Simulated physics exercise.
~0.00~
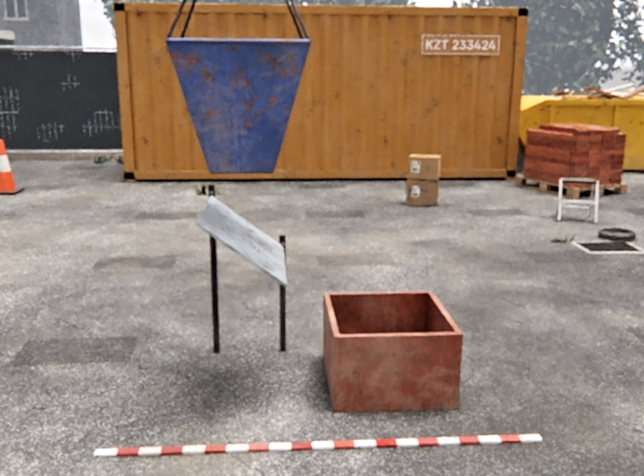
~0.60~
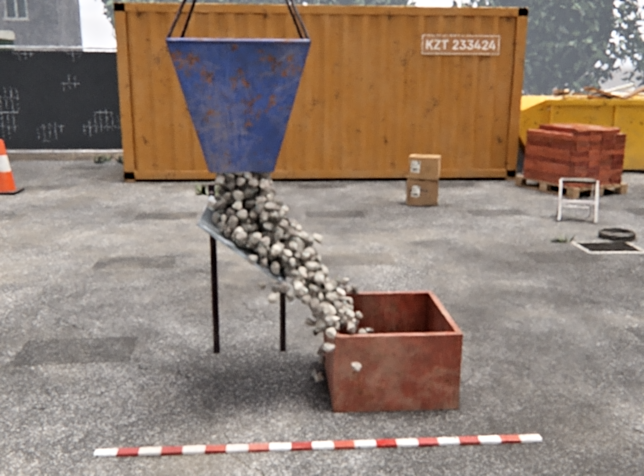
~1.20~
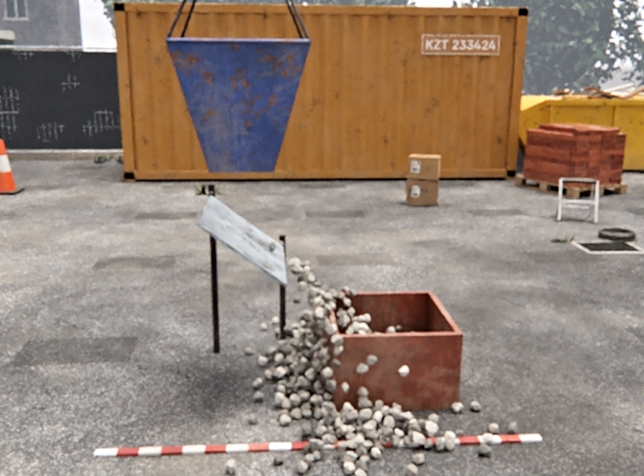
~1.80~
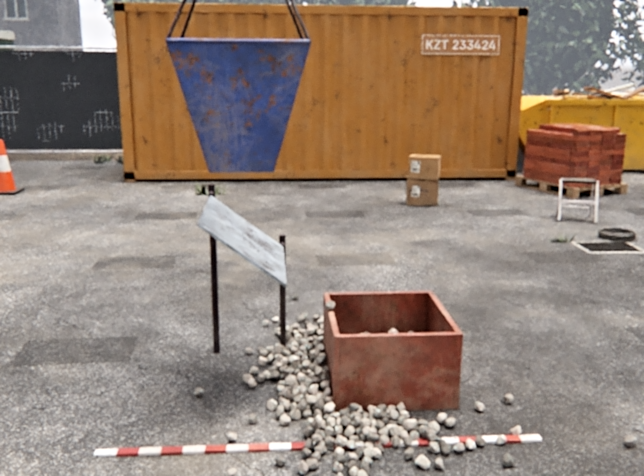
In the video, grey stones pour from a hanging blue skip onto a fixed sloping steel plate and slide down to the right toward an open reddish bin. Some drop inside, while many spill and settle on the ground to its left and in front.
